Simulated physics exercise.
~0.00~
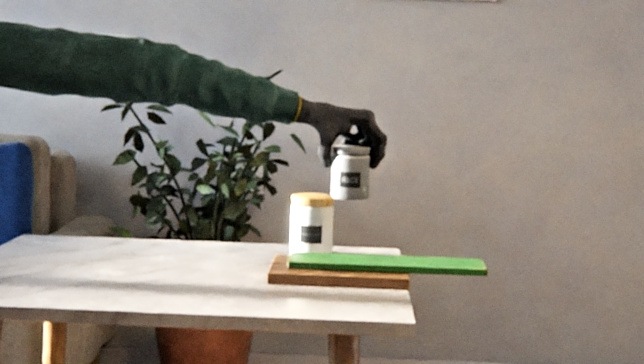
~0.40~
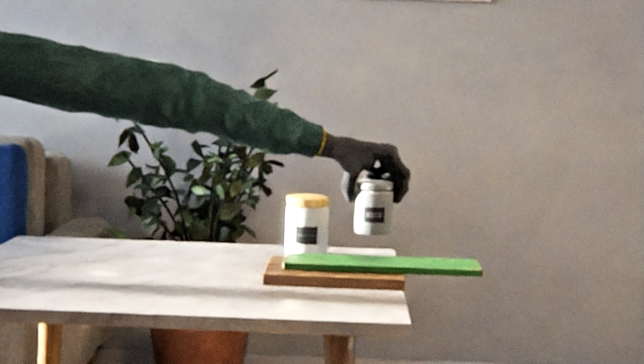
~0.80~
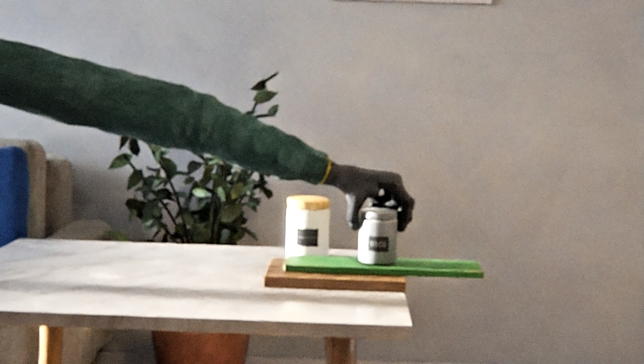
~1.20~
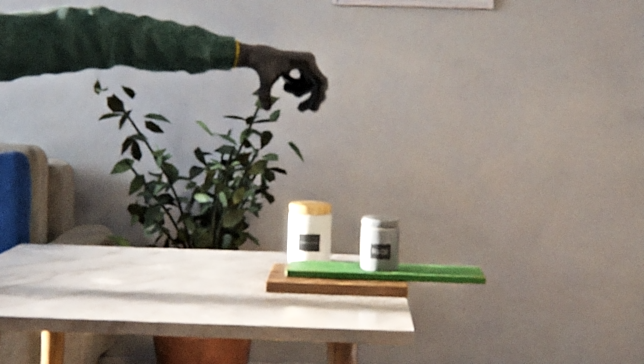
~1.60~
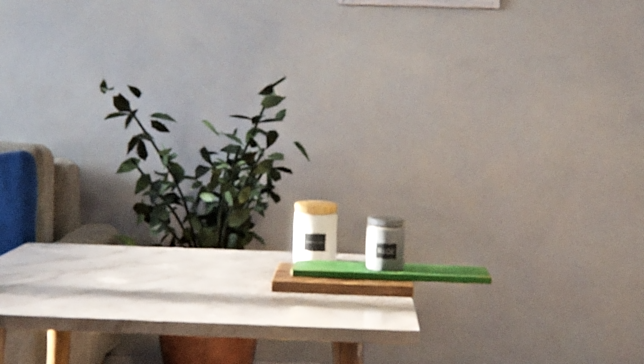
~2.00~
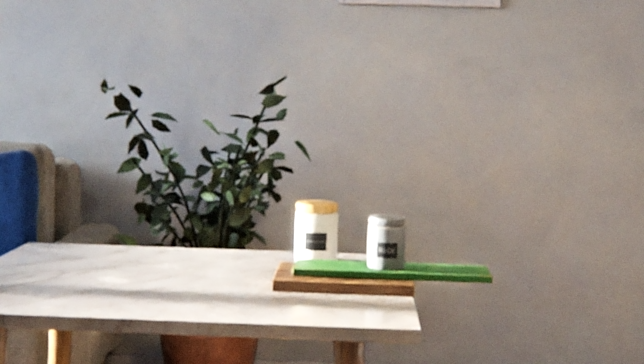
The clip shows a hand lowering a grey jar onto a green board that overhangs a table edge on a brown slab, to the right of a white jar. The hand lets go and withdraws to the left, and everything stays in place, the board still balanced.
